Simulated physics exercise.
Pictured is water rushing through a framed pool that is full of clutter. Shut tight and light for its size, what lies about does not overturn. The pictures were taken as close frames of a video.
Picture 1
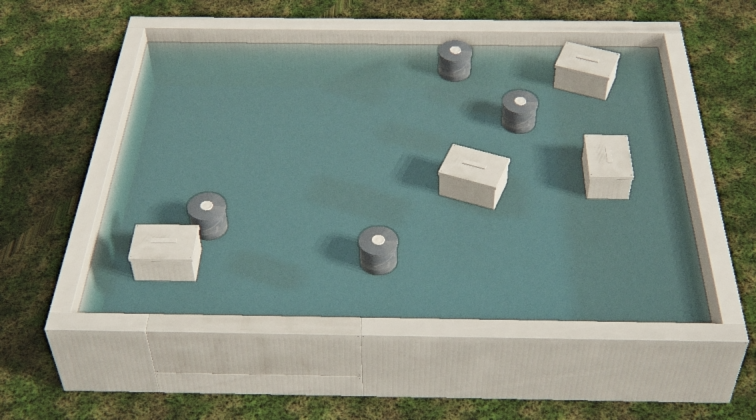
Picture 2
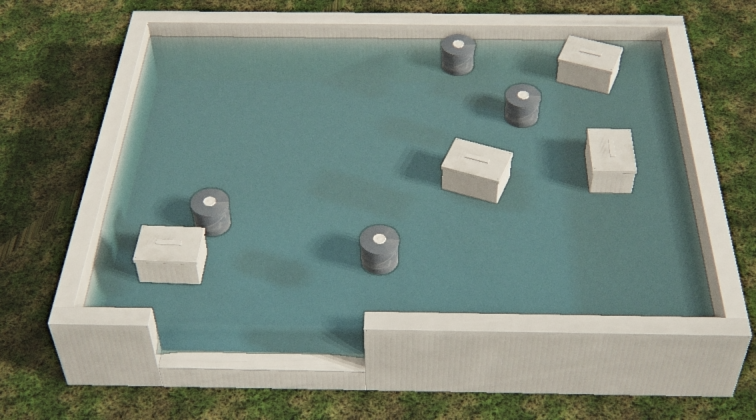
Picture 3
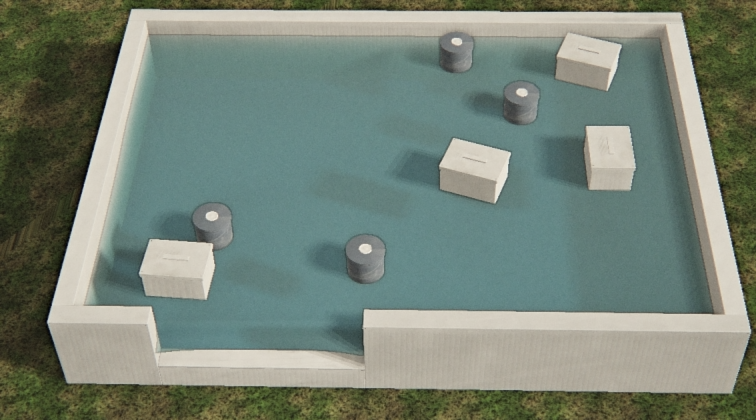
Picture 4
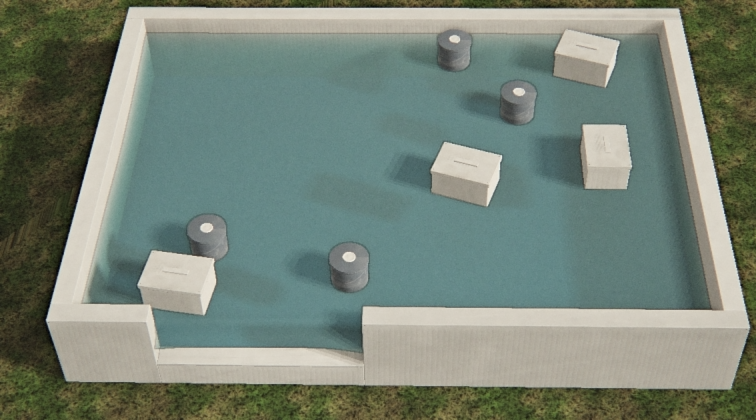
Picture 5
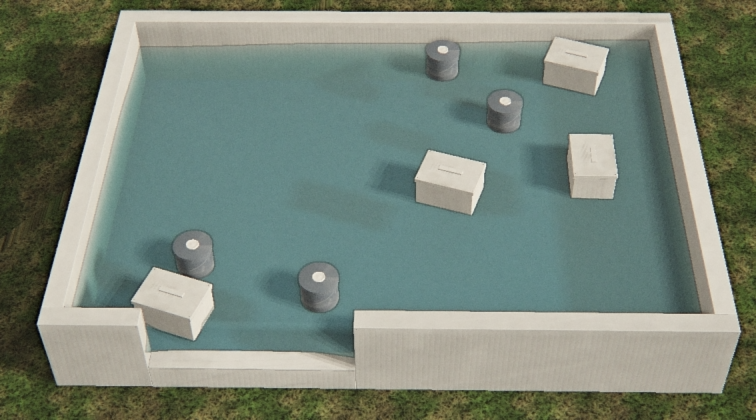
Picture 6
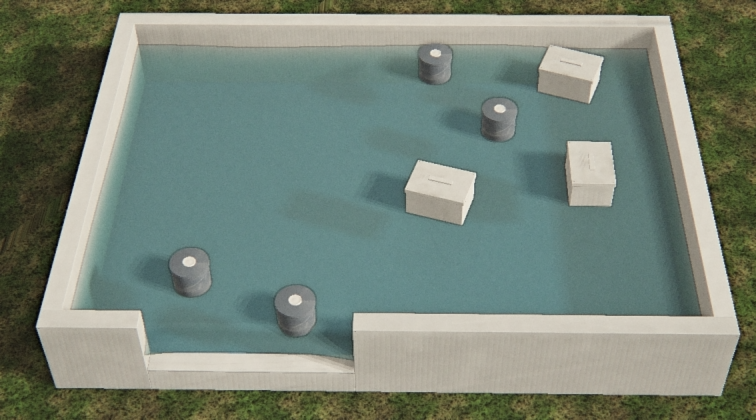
A walled pool opens at the front left, and floating boxes and tubs drift toward the gap.
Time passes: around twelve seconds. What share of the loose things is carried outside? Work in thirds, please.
That would be one to two thirds.
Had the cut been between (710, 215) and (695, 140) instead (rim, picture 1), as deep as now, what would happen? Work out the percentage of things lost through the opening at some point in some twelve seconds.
My estimate is some 50 percent.
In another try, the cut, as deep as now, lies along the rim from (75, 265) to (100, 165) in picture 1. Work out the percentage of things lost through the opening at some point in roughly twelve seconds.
I make it 20 per cent.
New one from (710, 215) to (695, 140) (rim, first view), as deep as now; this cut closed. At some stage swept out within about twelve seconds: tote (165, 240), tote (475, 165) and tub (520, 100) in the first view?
Taken in that order, the answers are not lost, swept away, swept away.
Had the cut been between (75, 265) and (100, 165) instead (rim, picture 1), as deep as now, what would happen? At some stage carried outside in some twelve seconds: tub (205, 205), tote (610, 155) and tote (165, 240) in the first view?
One after the other: Washed out, left behind, through.
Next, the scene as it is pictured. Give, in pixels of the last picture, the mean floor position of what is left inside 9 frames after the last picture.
(484, 185).
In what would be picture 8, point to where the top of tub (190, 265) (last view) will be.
Estimated position: Around (195, 302).
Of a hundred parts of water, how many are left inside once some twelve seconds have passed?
60 %.
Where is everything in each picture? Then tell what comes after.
A tub at (378, 241), afloat; a tub at (207, 206), afloat; 0 of 8 have shifted, in the first frame.
A tub at (379, 240) floats; a tub at (210, 202), afloat; 0 of 8 have shifted, in the second frame.
A tub at (365, 250) floats, close to its start; a tub at (212, 217) floats, close to its start; 3 of 8 have shifted, in the third frame.
A tub at (349, 258) floats, close to its start; a tub at (206, 229), afloat, close to its start; 4 of 8 have shifted, in the fourth frame.
A tub at (319, 278), afloat, a stride from its start; a tub at (192, 245), afloat, a stride from its start; 6 of 8 have shifted, in the fifth frame.
A tub at (295, 301), afloat, a stride from its start; a tub at (189, 263) floats, a stride from its start; 8 of 8 have shifted, in the sixth frame.
A moment on, 2 of 8 are out; 6 afloat.
Next, 3 of 8 are out; 5 afloat.
Later, 3 of 8 are out; 5 afloat.
In the end, 4 of 8 are out; 4 afloat.
